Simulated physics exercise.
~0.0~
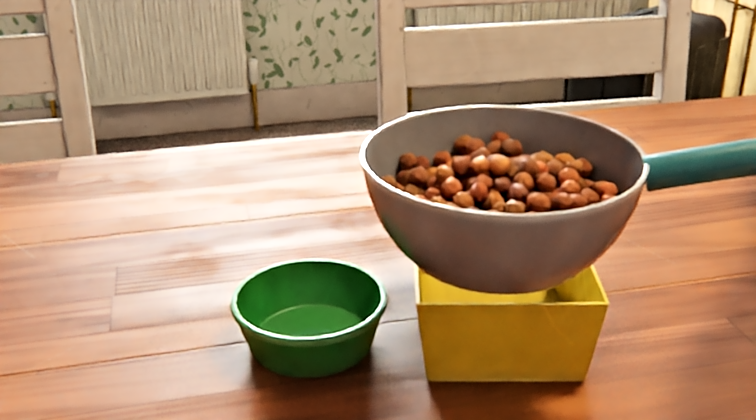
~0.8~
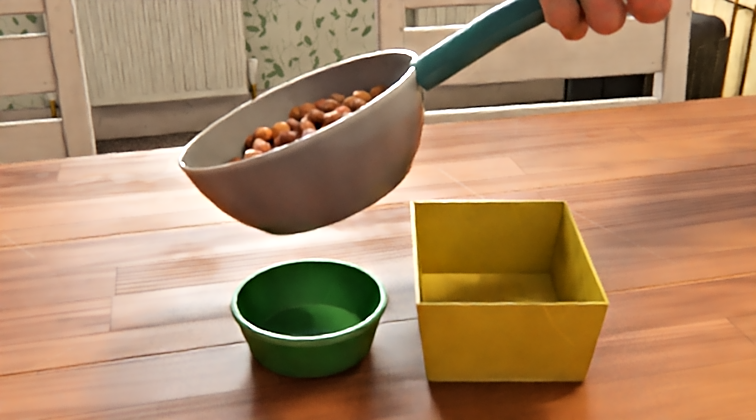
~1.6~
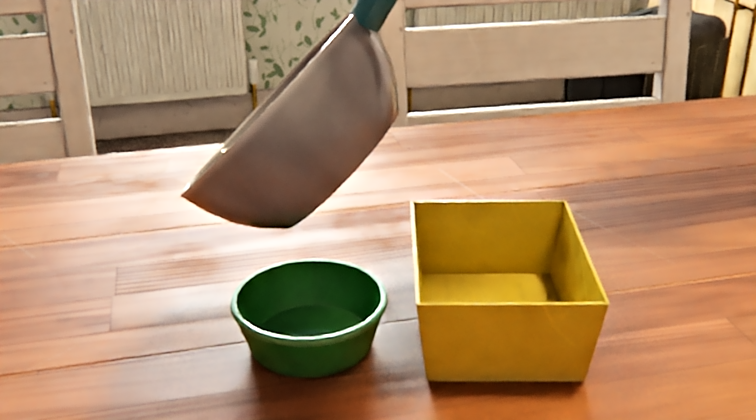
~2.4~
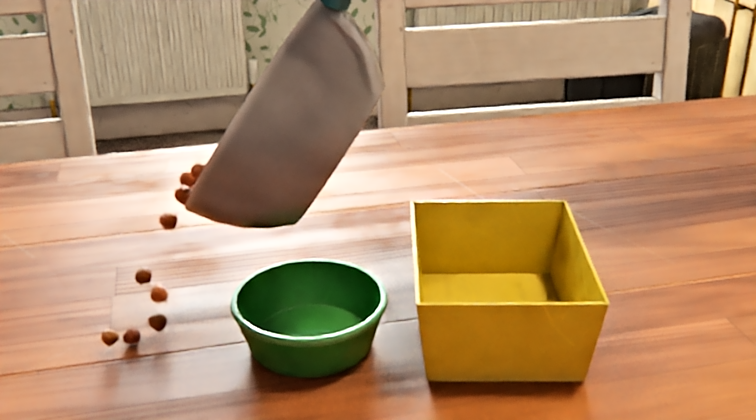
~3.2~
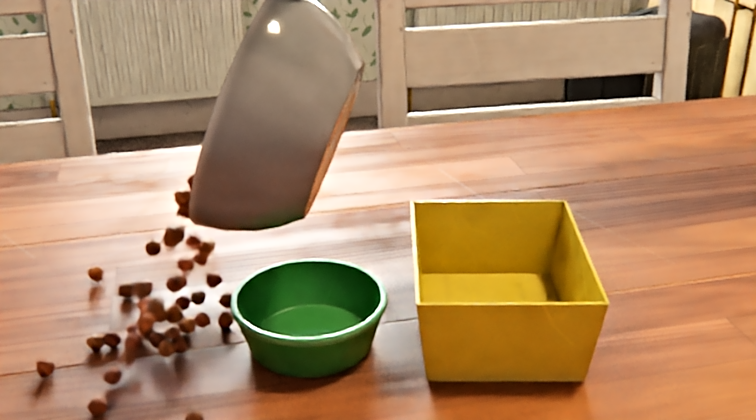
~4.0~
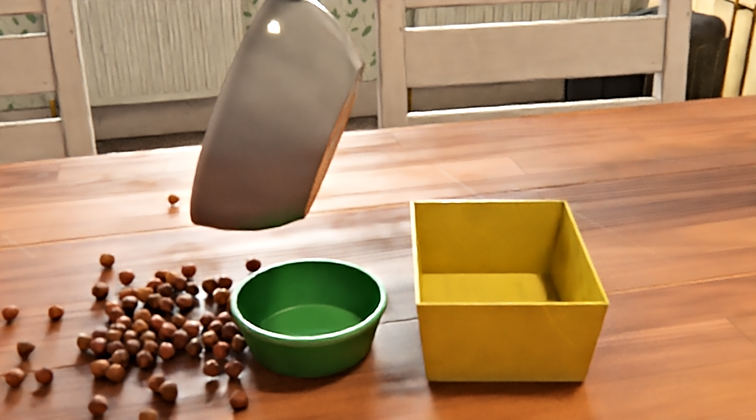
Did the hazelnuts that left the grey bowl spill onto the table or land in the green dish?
They spilled onto the table, to the left of the green dish. The dish stayed empty, and so did the yellow tin.
